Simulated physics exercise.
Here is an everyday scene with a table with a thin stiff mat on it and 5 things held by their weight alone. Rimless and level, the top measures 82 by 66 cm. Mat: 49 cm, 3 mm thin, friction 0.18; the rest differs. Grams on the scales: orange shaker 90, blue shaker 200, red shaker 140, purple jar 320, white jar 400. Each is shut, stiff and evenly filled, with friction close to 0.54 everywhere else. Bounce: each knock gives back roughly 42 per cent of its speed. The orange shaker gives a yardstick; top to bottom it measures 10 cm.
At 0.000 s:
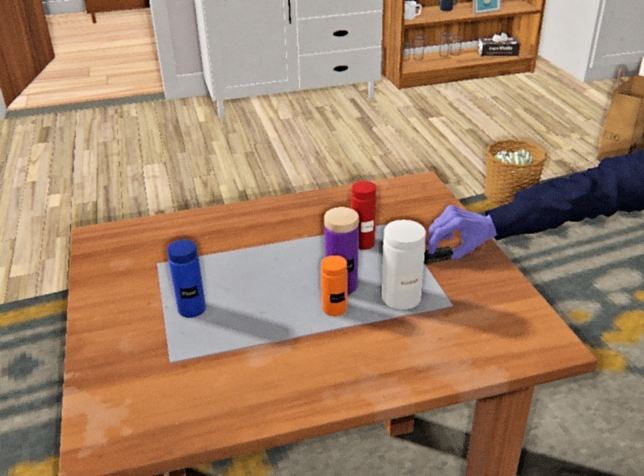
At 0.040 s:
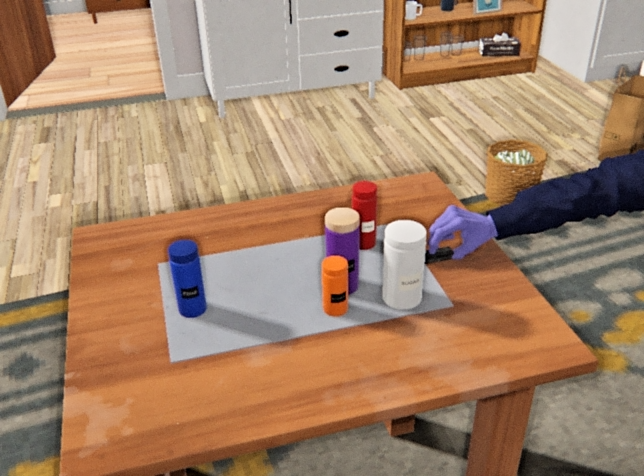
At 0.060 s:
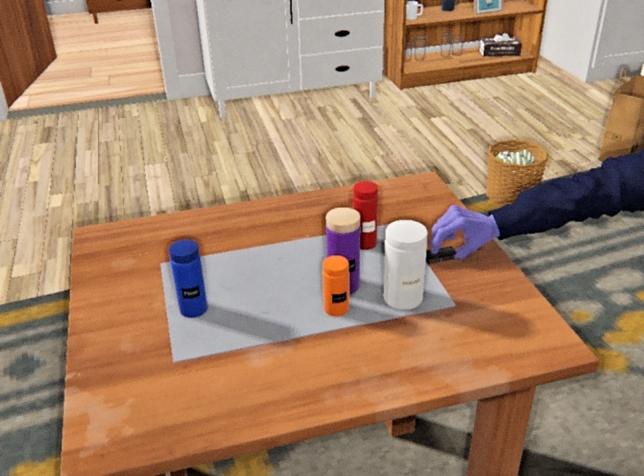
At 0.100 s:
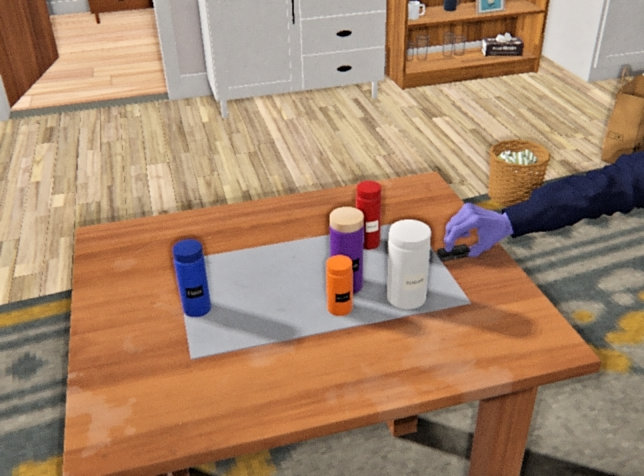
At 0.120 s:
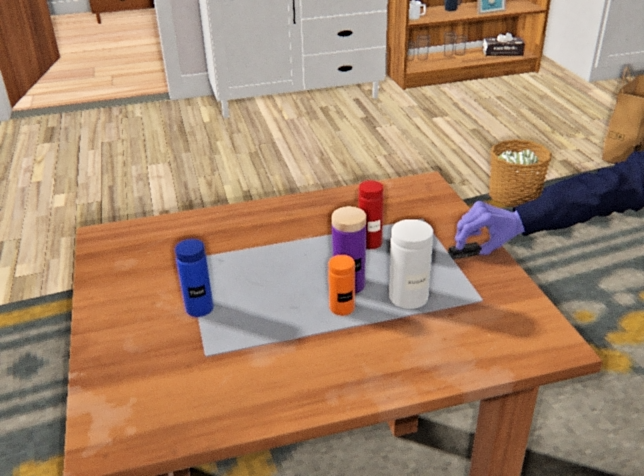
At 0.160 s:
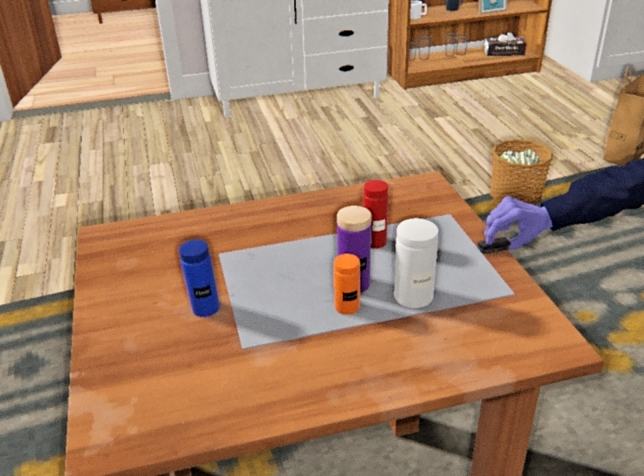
A purple-gloved hand slowly pulled a gray sheet to the right across a wooden table, sliding it from under the blue container while all five containers shifted only slightly and stayed upright.
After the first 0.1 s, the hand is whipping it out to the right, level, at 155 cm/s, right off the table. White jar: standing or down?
It is going to go over.
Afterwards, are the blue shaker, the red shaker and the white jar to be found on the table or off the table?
The blue shaker is still on the table; the red shaker ends off the table; the white jar ends off the table.
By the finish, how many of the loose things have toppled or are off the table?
I get 4.
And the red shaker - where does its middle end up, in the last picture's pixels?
It ends up near (544, 431).
After 0.46 s, 57 cm of pull; white jar slid 16 cm near (492, 250); orange shaker leaning 27°; purple jar leaning 12°.
After 0.76 s, 90 cm of pull; red shaker and white jar now off the table; orange shaker on its side; purple jar on its side.
After 1.16 s, 90 cm of pull; orange shaker on its side; purple jar on its side; blue shaker slid 2 cm.
At rest (2.4 s), off the table and tipped over, red shaker and white jar; tipped over on the table, orange shaker and purple jar; blue shaker in place, give or take 6 cm.
